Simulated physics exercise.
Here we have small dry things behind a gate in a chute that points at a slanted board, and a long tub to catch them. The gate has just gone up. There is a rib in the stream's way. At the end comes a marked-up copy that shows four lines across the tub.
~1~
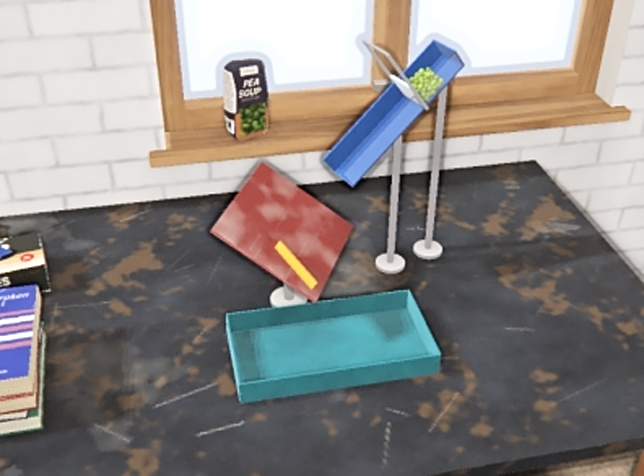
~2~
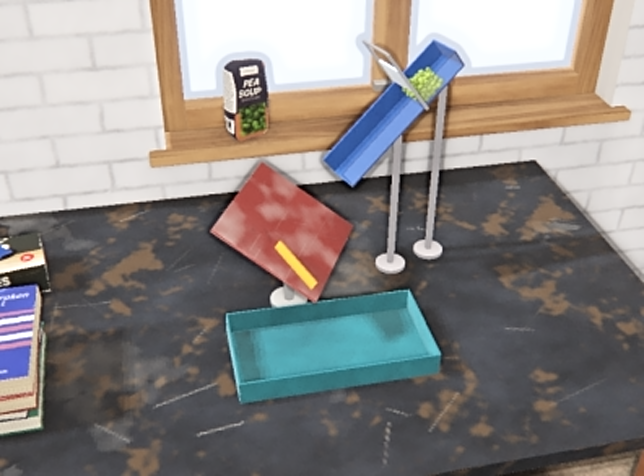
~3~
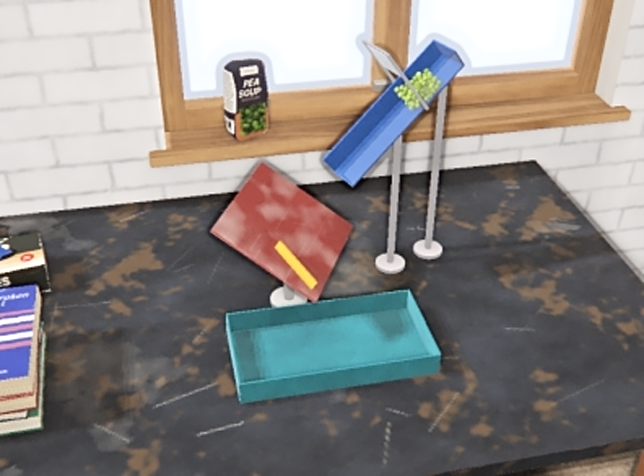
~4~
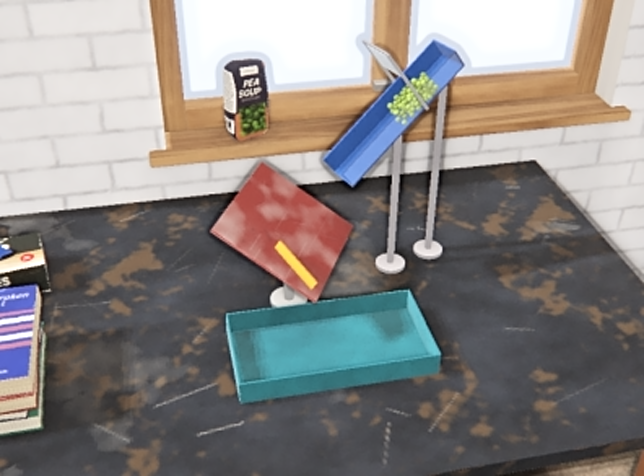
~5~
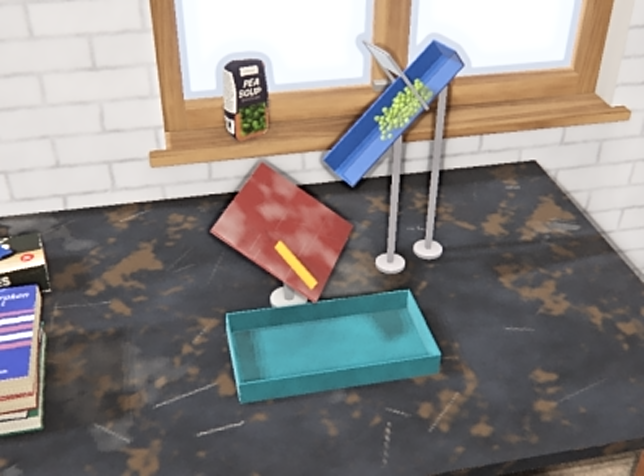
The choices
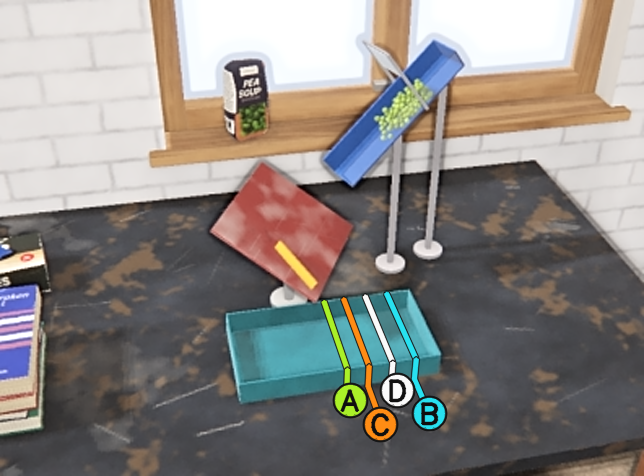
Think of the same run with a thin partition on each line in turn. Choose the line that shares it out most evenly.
Go for C.
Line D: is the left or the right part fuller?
The left side.
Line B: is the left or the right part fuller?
Left.
On the marked copy, line A crosses the front rim at (347, 368); line B crosses the front rim at (415, 358); line C crosses the front rim at (368, 365); line D crosses the front rim at (392, 362).
For line A, of what is caught, only a few on the left of the divider, all but a few on the right.
For line B, of what is caught, the whole lot on the left of the divider, none at all on the right.
For line C, of what is caught, close to a third on the left of the divider, close to two thirds on the right.
For line D, of what is caught, all but a few on the left of the divider, a small share on the right.
